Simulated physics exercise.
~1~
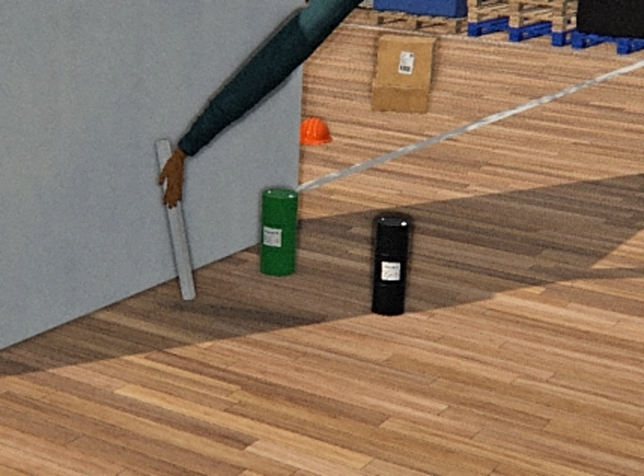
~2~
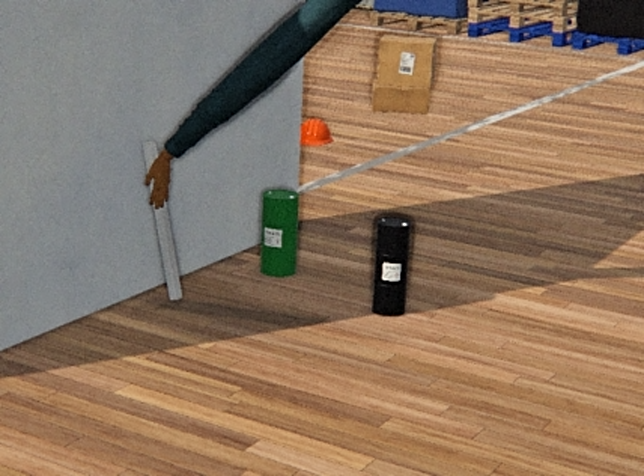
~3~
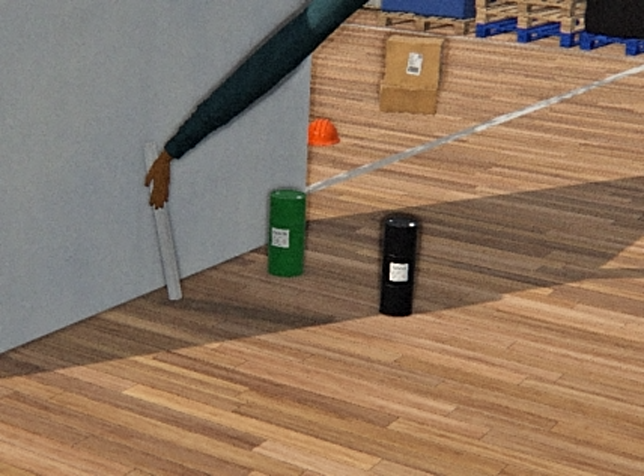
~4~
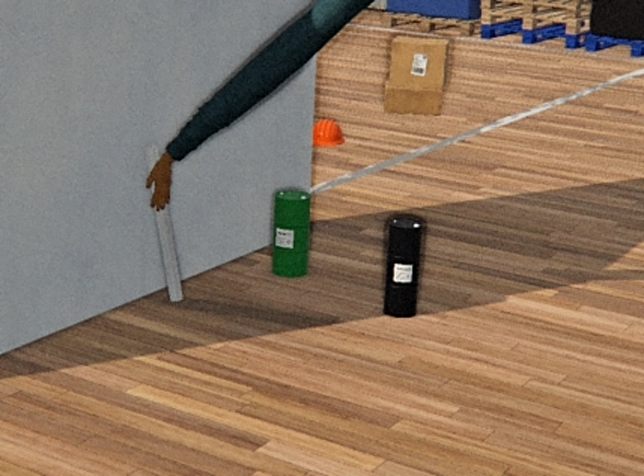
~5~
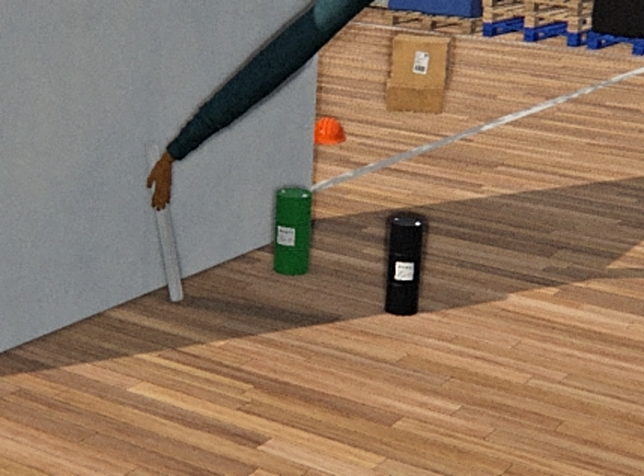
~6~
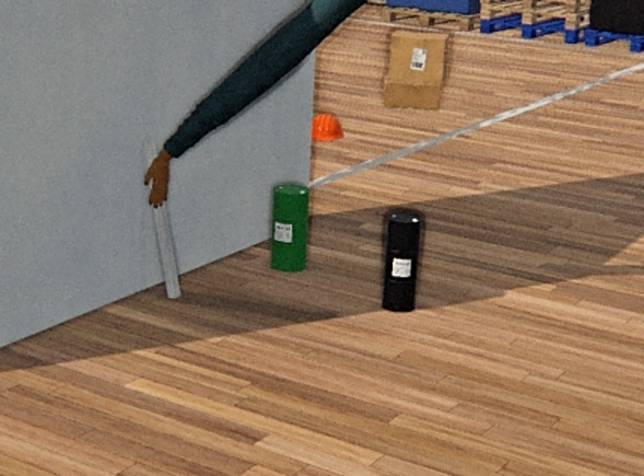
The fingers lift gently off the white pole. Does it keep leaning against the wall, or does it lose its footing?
It keeps leaning.
Then, 0.30 s on from there, no change.
Then, 0.80 s on from there, white pole resting near (162, 220).
In the end, all 3 unmoved. At the end, from the last picture's camera, white pole near (162, 220). The pole stays up.
